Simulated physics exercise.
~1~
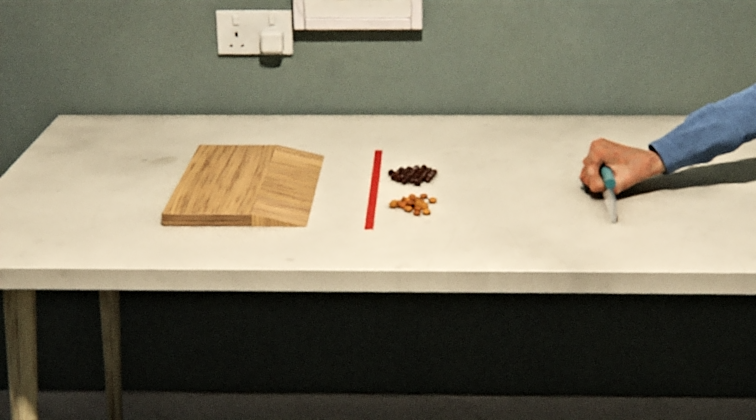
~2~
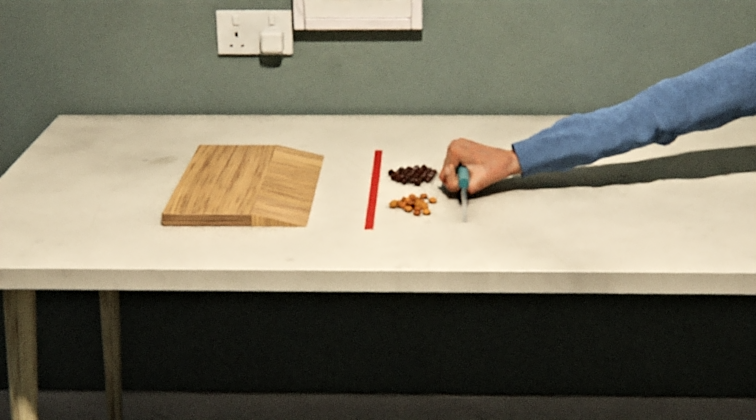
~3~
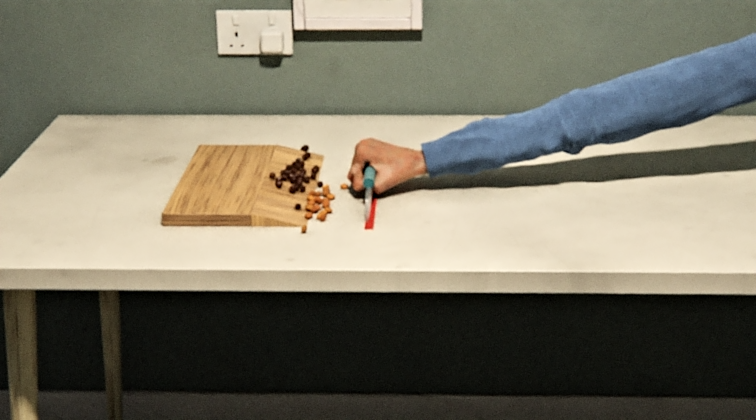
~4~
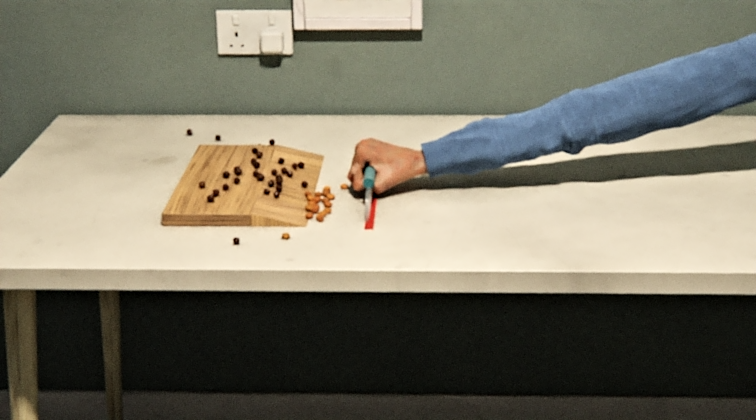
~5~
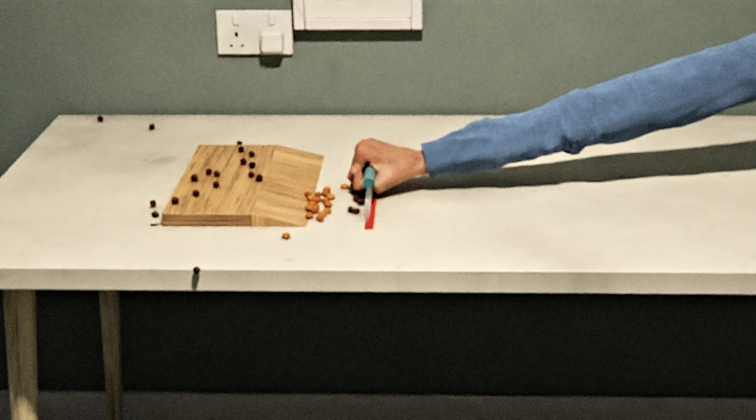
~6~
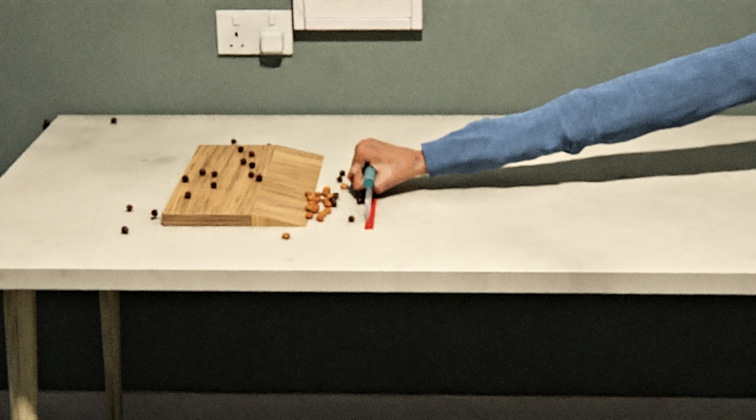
A hand in a blue sleeve grips a teal-handled scraper at the right of a pale table, seen from the front and slightly above, against a grey-green wall with a socket. At the left sits a wooden ramp, with a strip of red tape and two small piles, dark brown behind and orange in front, to its right. The arm sweeps left, driving both piles toward the ramp, and stops at the tape. The dark pieces scatter up and over the wood, some rolling back. Finally, dark pieces lie on and around the ramp, while the orange ones mostly stay clustered at its foot.
